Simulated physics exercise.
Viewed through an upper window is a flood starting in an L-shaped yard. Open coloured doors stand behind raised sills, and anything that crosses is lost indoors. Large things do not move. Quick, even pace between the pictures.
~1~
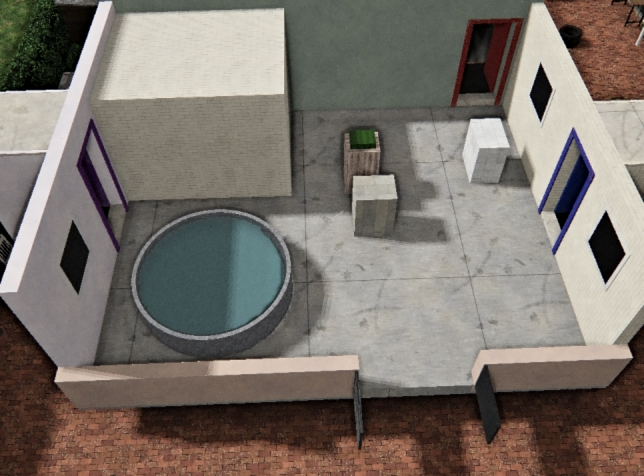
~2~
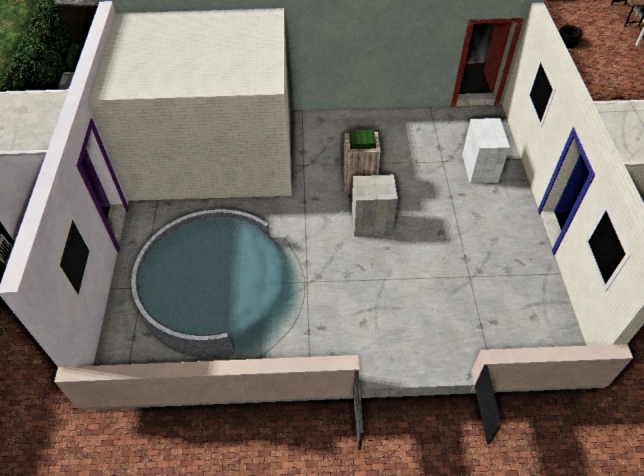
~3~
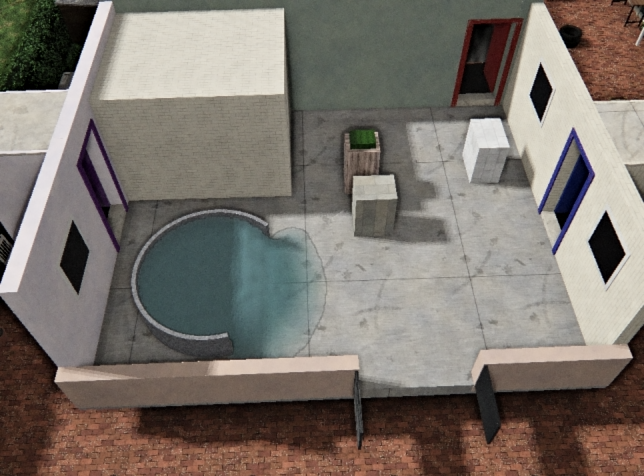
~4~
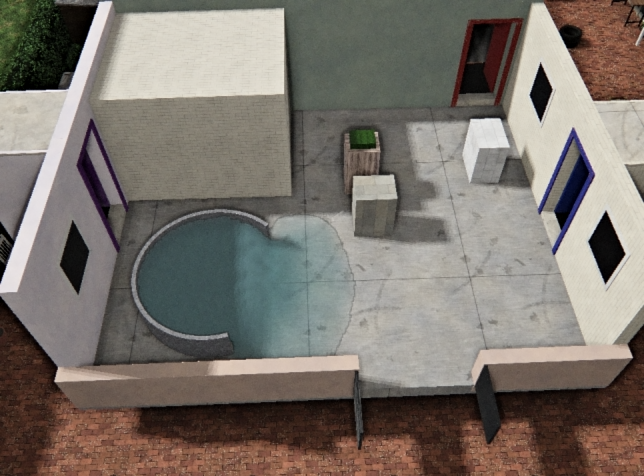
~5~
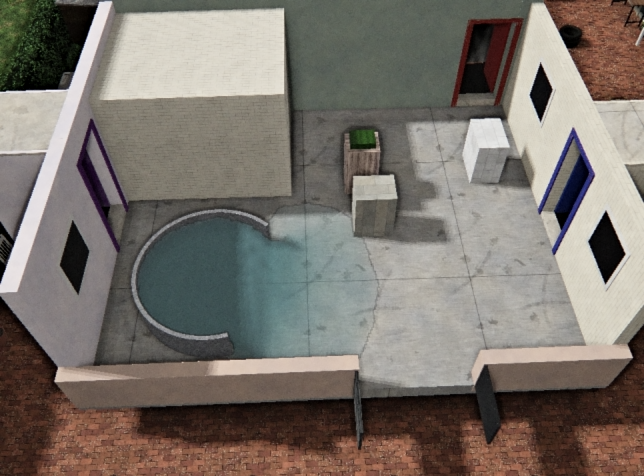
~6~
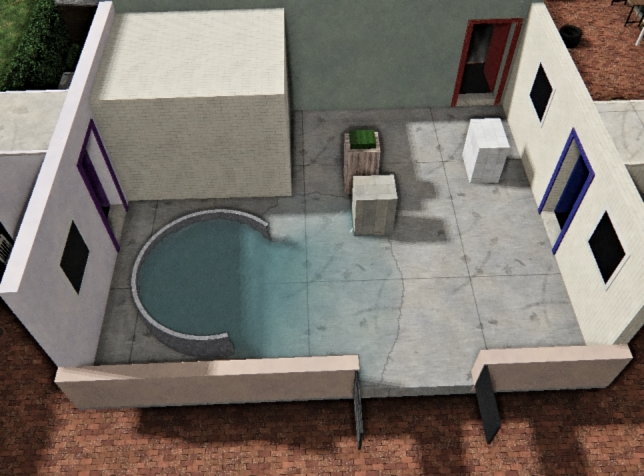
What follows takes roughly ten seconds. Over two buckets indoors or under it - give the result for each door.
In the end the blue door lets in beyond two buckets; the red door keeps it to two buckets; the purple door keeps it to two buckets.
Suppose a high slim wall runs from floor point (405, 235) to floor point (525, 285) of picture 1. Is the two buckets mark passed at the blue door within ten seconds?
One by one, what I find is that blue does not reach the mark.
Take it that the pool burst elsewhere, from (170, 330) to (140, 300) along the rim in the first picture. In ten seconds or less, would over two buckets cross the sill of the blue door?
Blue door: Stays within it.
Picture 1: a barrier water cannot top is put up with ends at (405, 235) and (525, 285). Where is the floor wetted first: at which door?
That's the blue-painted one.
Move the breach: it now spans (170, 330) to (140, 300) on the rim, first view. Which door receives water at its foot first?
The door marked purple.
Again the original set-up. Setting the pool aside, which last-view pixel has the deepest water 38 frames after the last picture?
At about (502, 106).
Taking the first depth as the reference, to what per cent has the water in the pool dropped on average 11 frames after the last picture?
36 per cent or thereabouts.
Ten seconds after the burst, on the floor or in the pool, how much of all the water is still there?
Some 80 per cent.
A moment on, water covers 35 % of the floor; the blue door not reached, the red door not reached, the purple door not reached.
Next, water covers 55 % of the floor; the blue door wet at the sill, nothing in, the red door not reached, the purple door not reached.
Then, water covers 65 % of the floor; the blue door over two buckets in, the red door not reached, the purple door not reached.
Later, water covers 85 % of the floor; the blue door far over two buckets in, the red door under two buckets in, the purple door not reached.
In the end, water covers 90 % of the floor; the blue door far over two buckets in, the red door under two buckets in, the purple door wet at the sill, nothing in.
